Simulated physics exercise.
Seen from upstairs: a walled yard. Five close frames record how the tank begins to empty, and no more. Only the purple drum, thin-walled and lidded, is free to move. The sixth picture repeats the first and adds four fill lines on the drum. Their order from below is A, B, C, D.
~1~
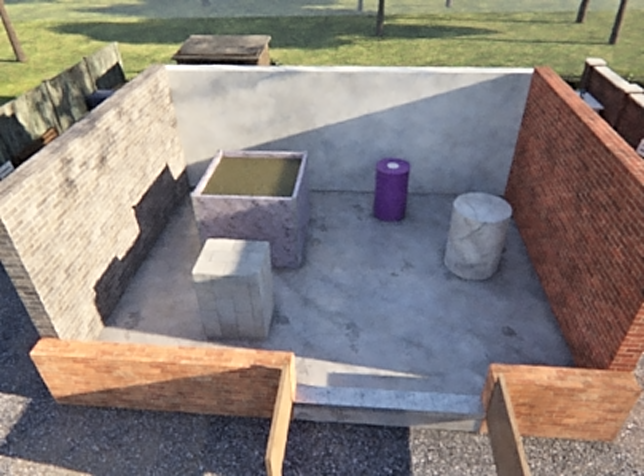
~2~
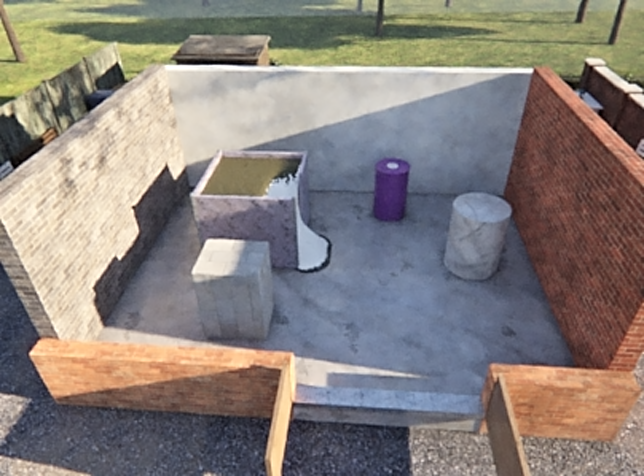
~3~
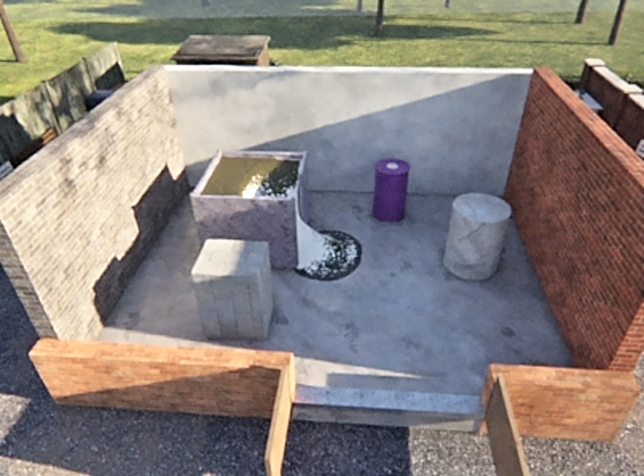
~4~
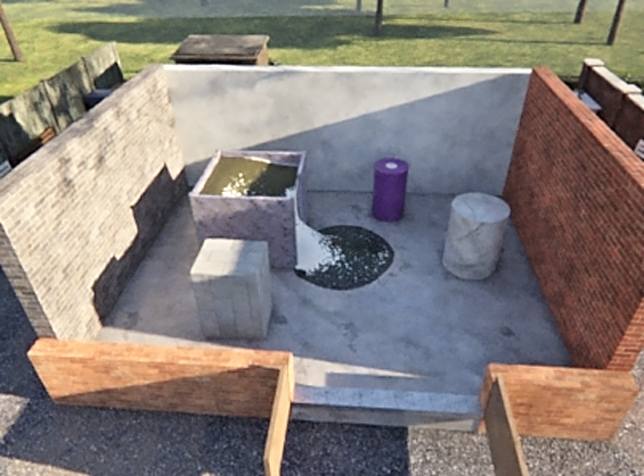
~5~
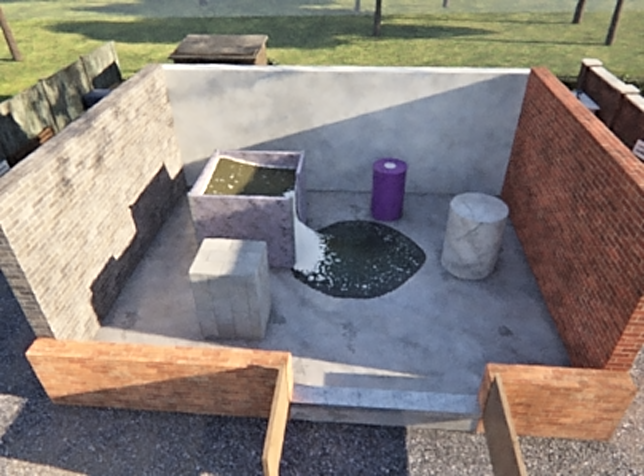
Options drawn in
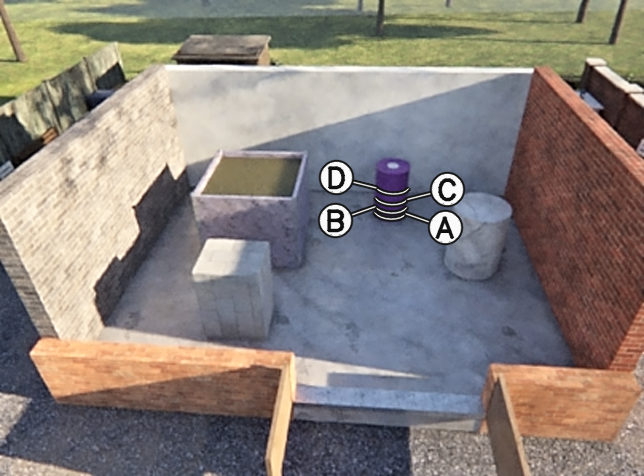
Dark water pouring from a stone tank's side and spreading rightward across a walled yard's floor towards a purple drum.
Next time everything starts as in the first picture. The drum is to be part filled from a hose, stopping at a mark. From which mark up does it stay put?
I would pick mark B.
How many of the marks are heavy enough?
Three.
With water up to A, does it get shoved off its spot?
Yes, that goes wrong.
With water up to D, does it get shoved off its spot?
No, that is safe.
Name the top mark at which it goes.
It is A.
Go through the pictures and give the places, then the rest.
In the first frame, lid of the purple drum at (393, 166); tank full, its middle at (254, 178); open gate at (390, 361).
In the second frame, 2 % of the ground under water, its edge towards the drum at (318, 237).
In the third frame, 4 % of the ground under water, its edge towards the drum at (341, 233).
In the fourth frame, 7 % of the ground under water, its edge towards the drum at (359, 229).
In the fifth frame, lid of the purple drum at (390, 166); 11 % of the ground under water, its edge towards the drum at (377, 225).
In white, A at (390, 219); B at (391, 213); C at (391, 204); D at (392, 194); from the bottom up A, B, C, D.
For mark A, it is pushed about twice its own width away.
For mark B, it does not move.
For mark C, it does not move.
For mark D, it does not move.
